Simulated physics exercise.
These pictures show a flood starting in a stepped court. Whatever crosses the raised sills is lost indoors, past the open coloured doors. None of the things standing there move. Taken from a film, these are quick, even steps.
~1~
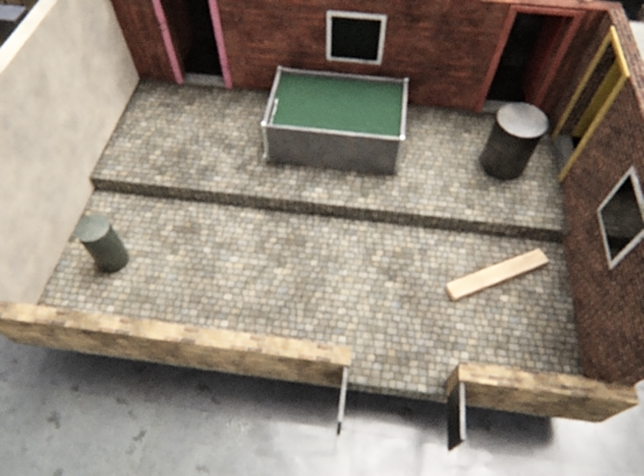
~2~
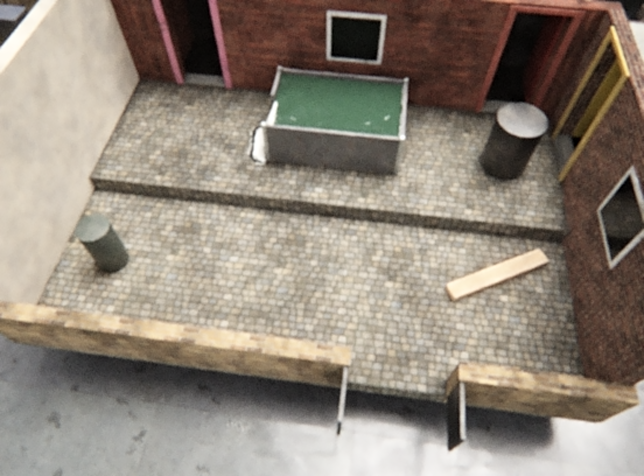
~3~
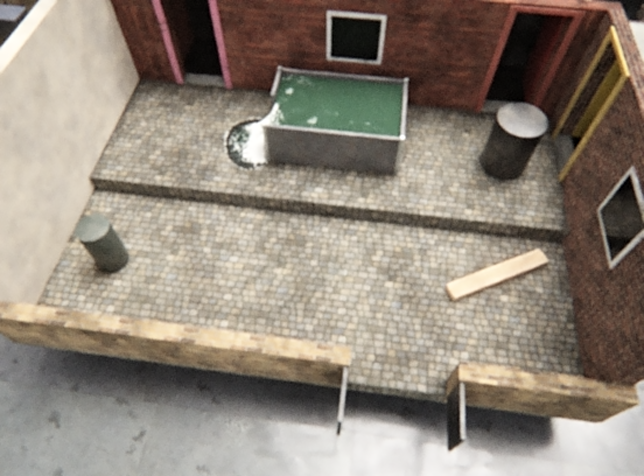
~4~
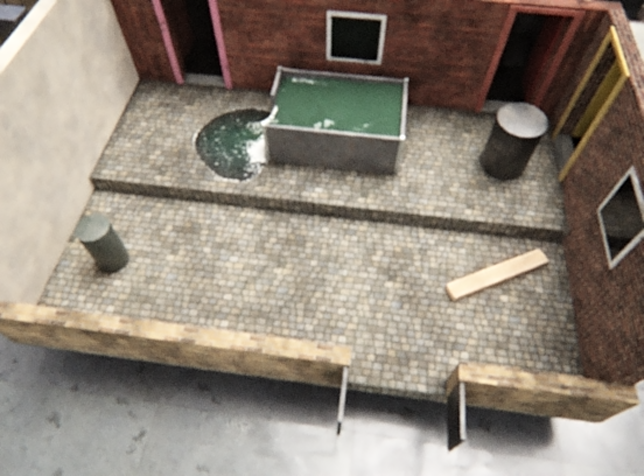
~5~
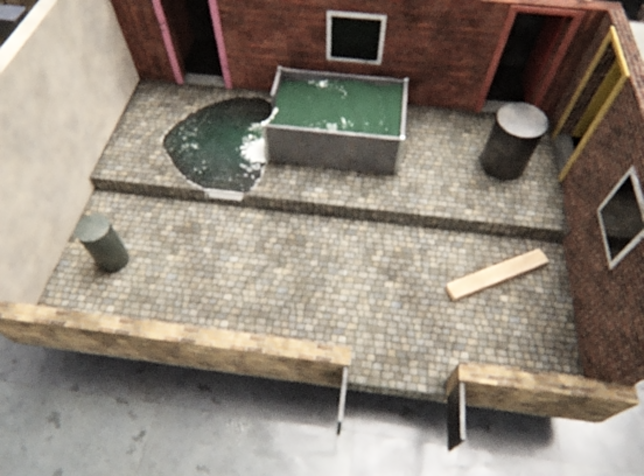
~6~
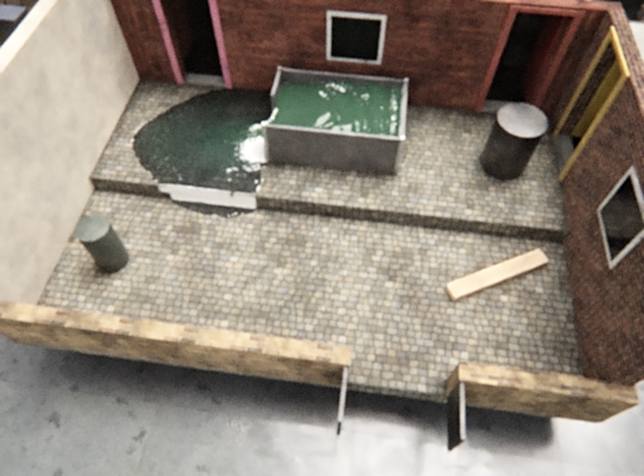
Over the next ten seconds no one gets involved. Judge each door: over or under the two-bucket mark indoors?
My call: Yellow door, under; red door, under; pink door, over.
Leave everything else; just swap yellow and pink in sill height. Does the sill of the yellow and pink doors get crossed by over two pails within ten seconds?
Yellow: Not enough; pink: Not enough.
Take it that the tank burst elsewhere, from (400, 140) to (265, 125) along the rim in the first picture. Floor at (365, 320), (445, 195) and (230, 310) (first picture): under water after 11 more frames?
Taking the three spots as listed, they end up inundated, spared and inundated.
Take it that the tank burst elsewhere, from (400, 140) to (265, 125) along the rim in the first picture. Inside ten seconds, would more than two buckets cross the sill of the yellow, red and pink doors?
In order, yellow door remains short of it, red door remains short of it, pink door remains short of it.
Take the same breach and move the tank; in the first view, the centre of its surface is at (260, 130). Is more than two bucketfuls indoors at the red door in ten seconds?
In short: Red takes less.
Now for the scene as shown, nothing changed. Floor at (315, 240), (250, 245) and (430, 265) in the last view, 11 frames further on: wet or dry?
First spot spared, second spot spared, third spot spared.
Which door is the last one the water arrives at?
I'd go with the door marked yellow.
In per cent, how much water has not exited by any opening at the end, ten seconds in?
Around 94 percent.
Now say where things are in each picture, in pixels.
The first frame shows the open tank at (338, 106) is whole and still.
In the second frame, the front is at (262, 162), out from the gap at (272, 131).
In the third frame, water pours out at (273, 134) and has run to (231, 134).
In the fourth frame, the front is at (199, 143), out from the gap at (273, 134).
In the fifth frame, water pours out at (273, 134) and has run to (167, 142).
In the sixth frame, the front is at (137, 143), out from the gap at (273, 134).
A moment on, water covers 25 % of the floor; the yellow door not reached, the red door not reached, the pink door wet at the sill, nothing in.
Next, water covers 30 % of the floor; the yellow door not reached, the red door not reached, the pink door under two buckets in.
Then, water covers 35 % of the floor; the yellow door not reached, the red door not reached, the pink door over two buckets in.
Later, water covers 65 % of the floor; the yellow door not reached, the red door not reached, the pink door far over two buckets in.
In the end, water covers 75 % of the floor; the yellow door wet at the sill, nothing in, the red door wet at the sill, nothing in, the pink door far over two buckets in.
